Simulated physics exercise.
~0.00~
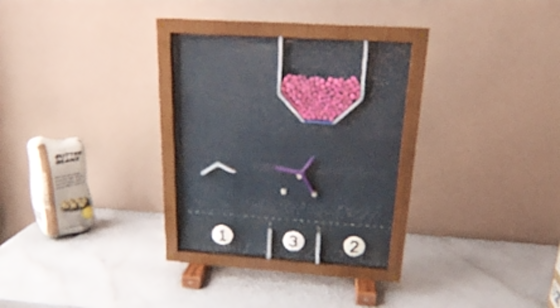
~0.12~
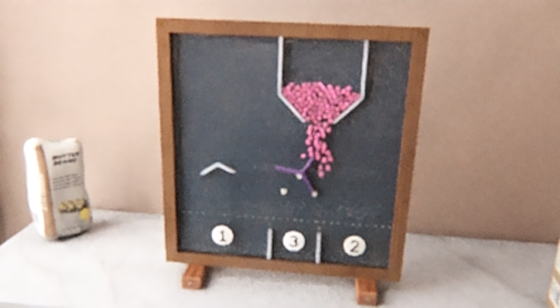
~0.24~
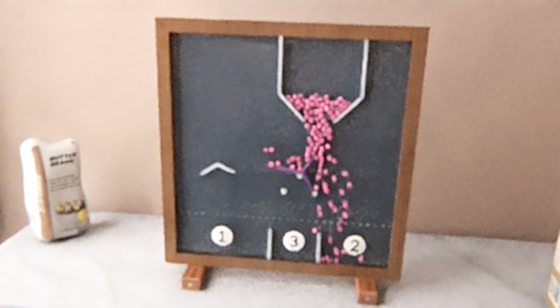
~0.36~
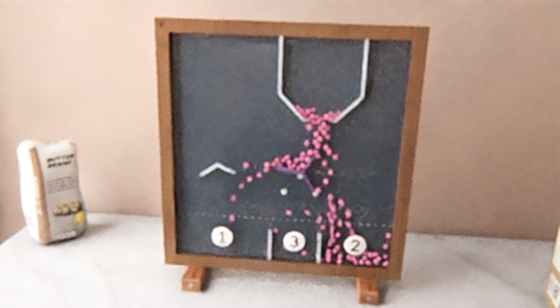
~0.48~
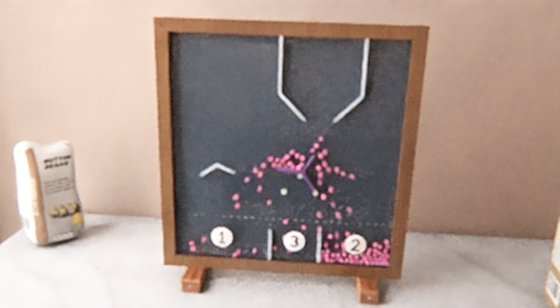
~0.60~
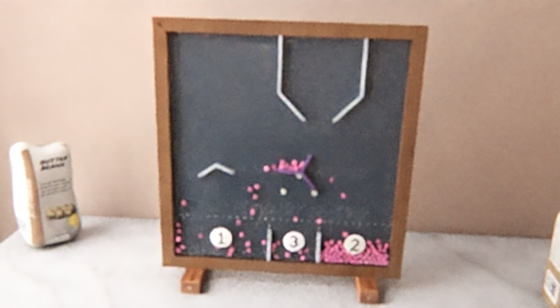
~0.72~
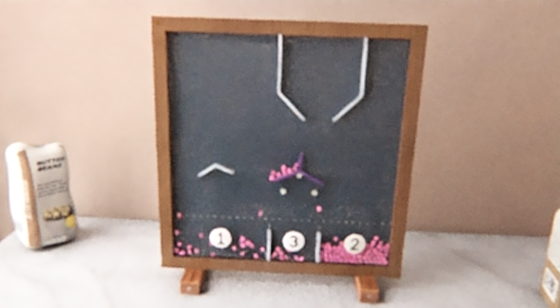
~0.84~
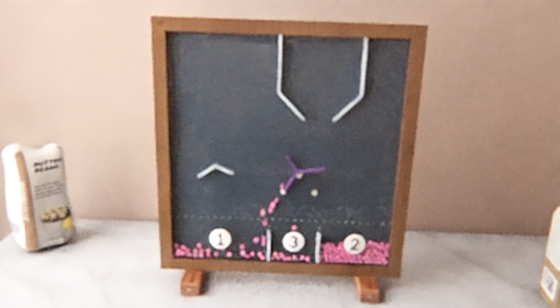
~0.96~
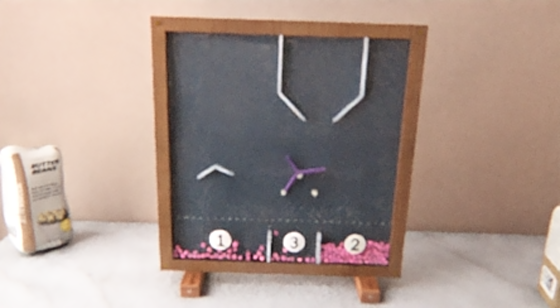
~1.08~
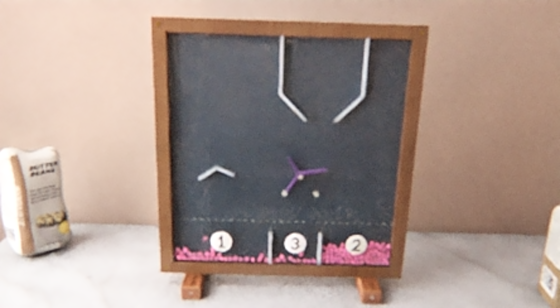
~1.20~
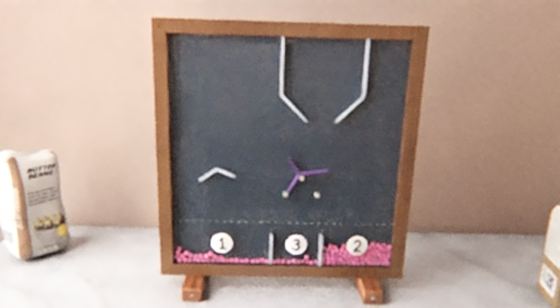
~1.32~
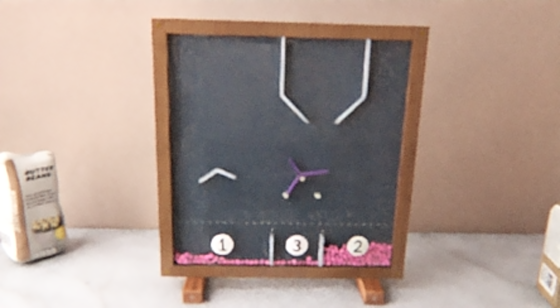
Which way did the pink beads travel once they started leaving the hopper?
The pink beads moved down, falling past the purple rocker into the bins at the bottom of the board.
